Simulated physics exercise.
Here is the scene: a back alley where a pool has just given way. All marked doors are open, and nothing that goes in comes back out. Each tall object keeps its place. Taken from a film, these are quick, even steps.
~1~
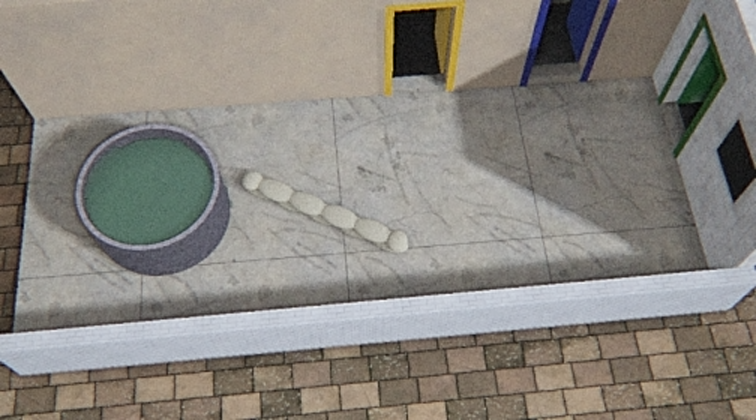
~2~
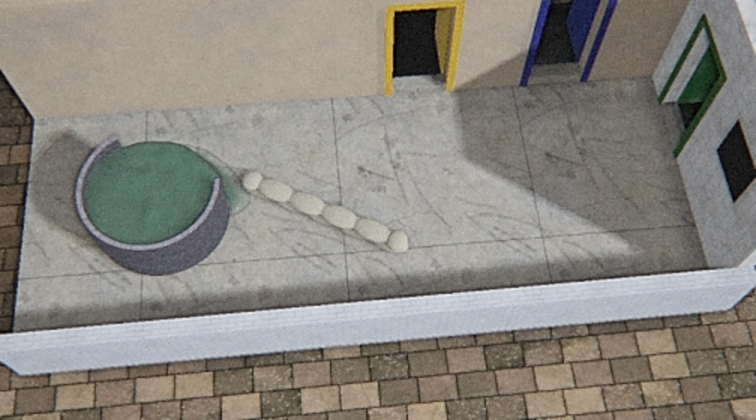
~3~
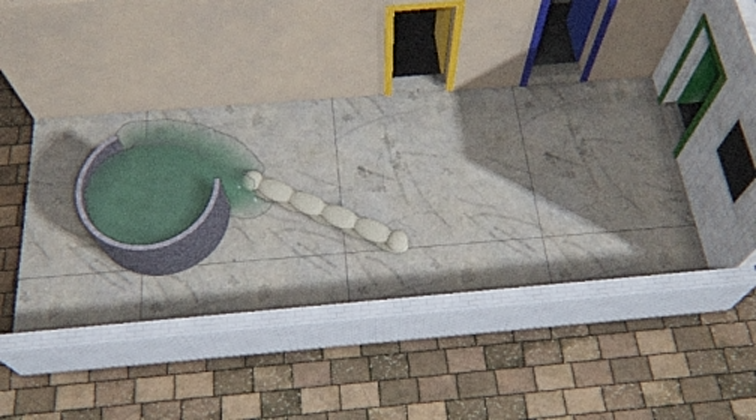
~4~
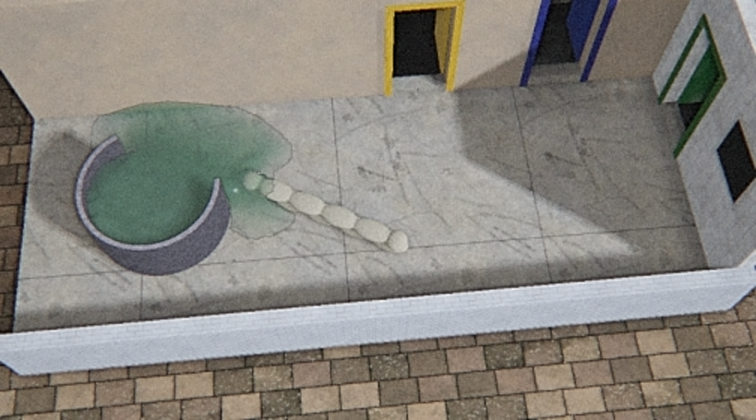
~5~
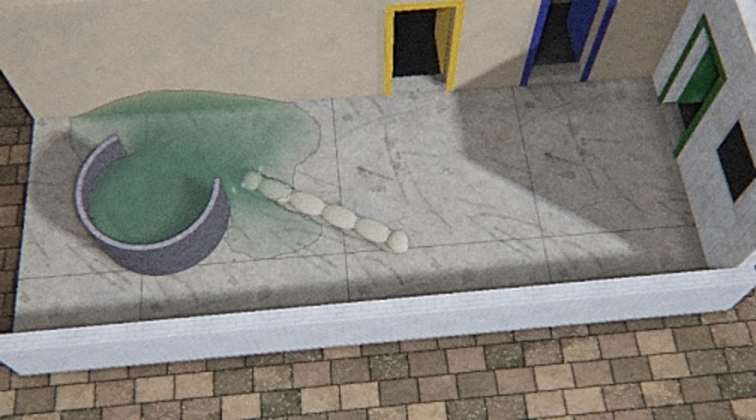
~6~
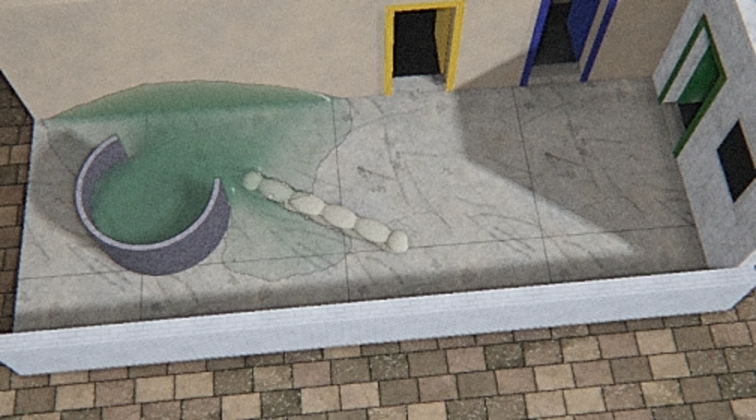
Green water poured from a round pool after its far side opened up, spreading back to the beige wall, then along it and around the row of pale stones toward the right.
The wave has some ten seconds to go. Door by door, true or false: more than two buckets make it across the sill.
Yellow door: False; blue door: False; green door: True.
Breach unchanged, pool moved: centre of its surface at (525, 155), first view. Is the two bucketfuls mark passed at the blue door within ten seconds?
Blue: Too much.
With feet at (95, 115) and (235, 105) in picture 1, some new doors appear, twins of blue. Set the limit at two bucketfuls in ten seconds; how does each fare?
The first door remains below the limit, while the second runs past the limit.
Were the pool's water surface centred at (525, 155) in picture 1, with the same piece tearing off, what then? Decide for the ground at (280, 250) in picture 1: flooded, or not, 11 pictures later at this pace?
At that place: Dry.
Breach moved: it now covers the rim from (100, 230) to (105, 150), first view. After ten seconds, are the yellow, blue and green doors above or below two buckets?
One by one: Yellow door ends up below; blue door ends up below; green door ends up below.
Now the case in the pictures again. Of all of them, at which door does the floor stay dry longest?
Answer: The door marked green.
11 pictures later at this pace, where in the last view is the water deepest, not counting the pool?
Somewhere around (208, 119).
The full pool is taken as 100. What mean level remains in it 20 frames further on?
It works out to roughly 12 percent.
A moment on, water covers 35 % of the floor; the yellow door wet at the sill, nothing in, the blue door not reached, the green door not reached.
Next, water covers 55 % of the floor; the yellow door wet at the sill, nothing in, the blue door wet at the sill, nothing in, the green door not reached.
Then, water covers 85 % of the floor; the yellow door wet at the sill, nothing in, the blue door wet at the sill, nothing in, the green door far over two buckets in.
Later, water covers 80 % of the floor; the yellow door wet at the sill, nothing in, the blue door wet at the sill, nothing in, the green door far over two buckets in.
In the end, water covers 70 % of the floor; the yellow door wet at the sill, nothing in, the blue door wet at the sill, nothing in, the green door far over two buckets in.
